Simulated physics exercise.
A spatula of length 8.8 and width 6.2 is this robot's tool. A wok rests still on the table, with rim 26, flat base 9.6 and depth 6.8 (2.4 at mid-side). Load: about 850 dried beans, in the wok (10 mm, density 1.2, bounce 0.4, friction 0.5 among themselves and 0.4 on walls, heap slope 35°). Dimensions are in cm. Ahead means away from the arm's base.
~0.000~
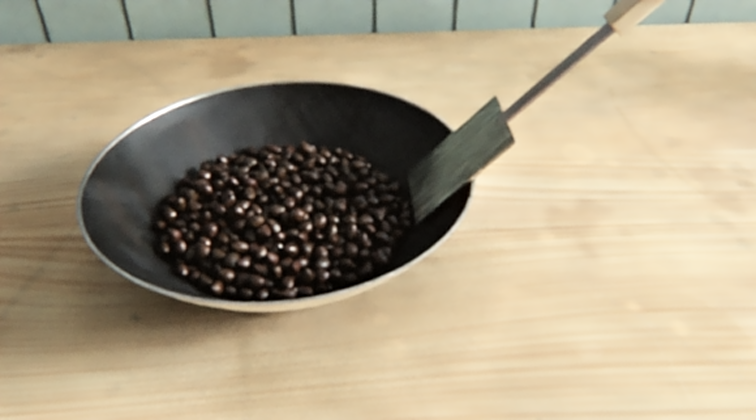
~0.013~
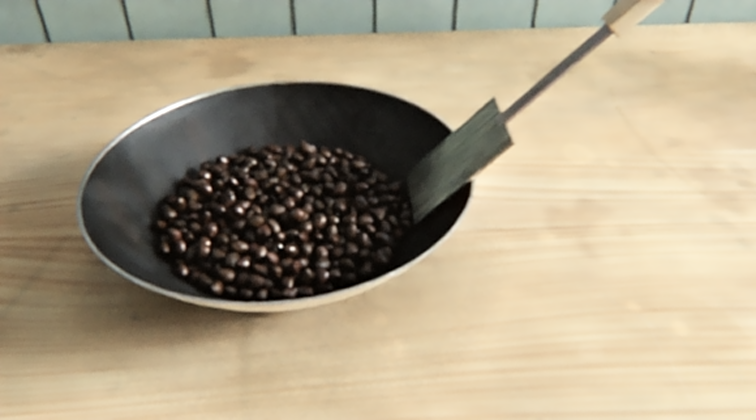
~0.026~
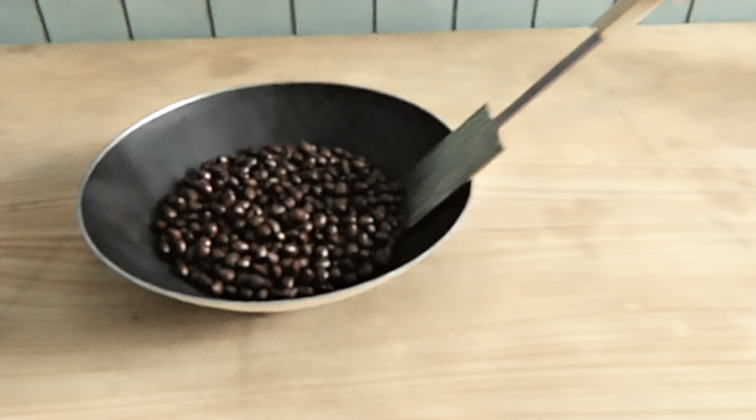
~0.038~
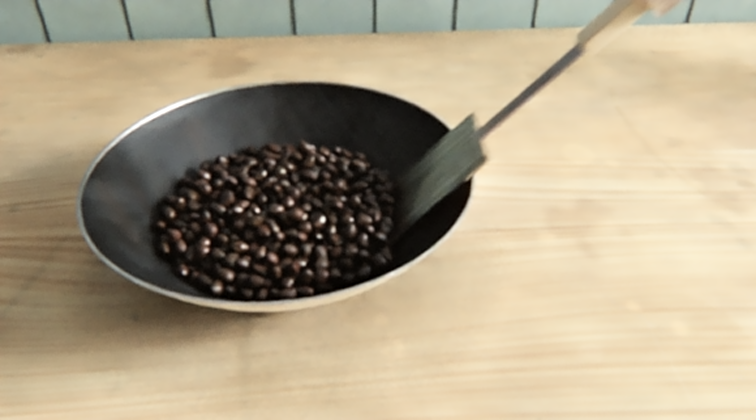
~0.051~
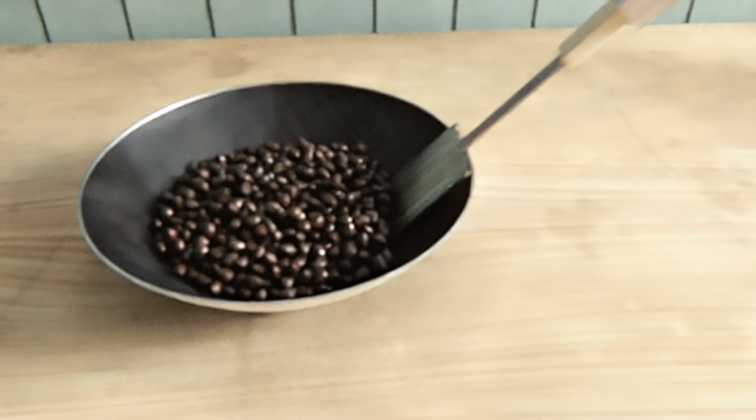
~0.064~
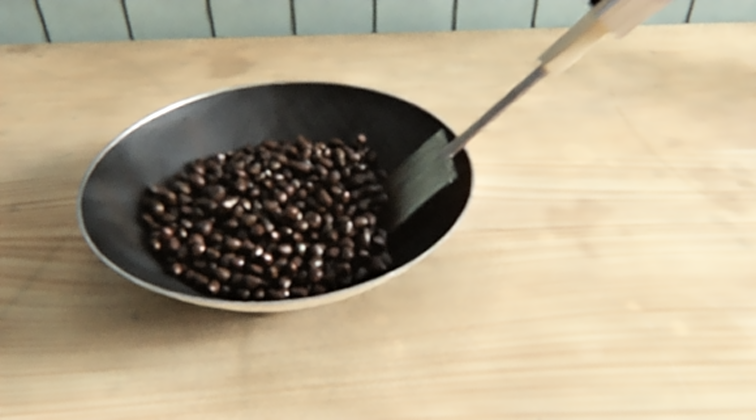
In a dark wok on a wooden table, a spatula pushes brown beans slightly left.
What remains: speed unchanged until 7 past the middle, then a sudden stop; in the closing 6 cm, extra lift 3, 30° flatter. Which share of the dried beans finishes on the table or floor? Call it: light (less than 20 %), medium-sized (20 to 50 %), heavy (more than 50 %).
It comes out light.
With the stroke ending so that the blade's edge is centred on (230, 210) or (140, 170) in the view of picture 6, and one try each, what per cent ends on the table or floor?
I'd say some 0 per cent, then some 35 per cent.
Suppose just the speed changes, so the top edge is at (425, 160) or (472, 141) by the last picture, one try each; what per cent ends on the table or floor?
Roughly 25 and 0 percent.
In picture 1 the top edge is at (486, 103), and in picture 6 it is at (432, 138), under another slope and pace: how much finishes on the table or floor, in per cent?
Some 15 percent ends up on the table or floor.
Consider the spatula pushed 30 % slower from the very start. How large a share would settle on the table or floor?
About 5 %.
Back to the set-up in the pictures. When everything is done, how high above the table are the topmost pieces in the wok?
Some 8.0 cm above the table.
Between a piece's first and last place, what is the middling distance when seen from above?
Roughly 4 centimetres.
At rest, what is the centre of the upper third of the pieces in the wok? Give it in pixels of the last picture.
(159, 192).
By 0.11 s, sloping 46°, highest piece 7 above the table; 846 in the wok.
By 0.16 s, sloping 35°, highest piece 8 above the table; 845 in the wok, 1 on the blade or in flight.
By 0.39 s, sloping 16°, highest piece 9 above the table; 756 in the wok, 56 on the table or floor, 34 on the blade or in flight.
By 1.44 s, sloping 16°, highest piece 8 above the table; 751 in the wok, 95 on the table or floor.
Final count, 751 in the wok, 95 on the table or floor. That is 11 % on the table or floor.
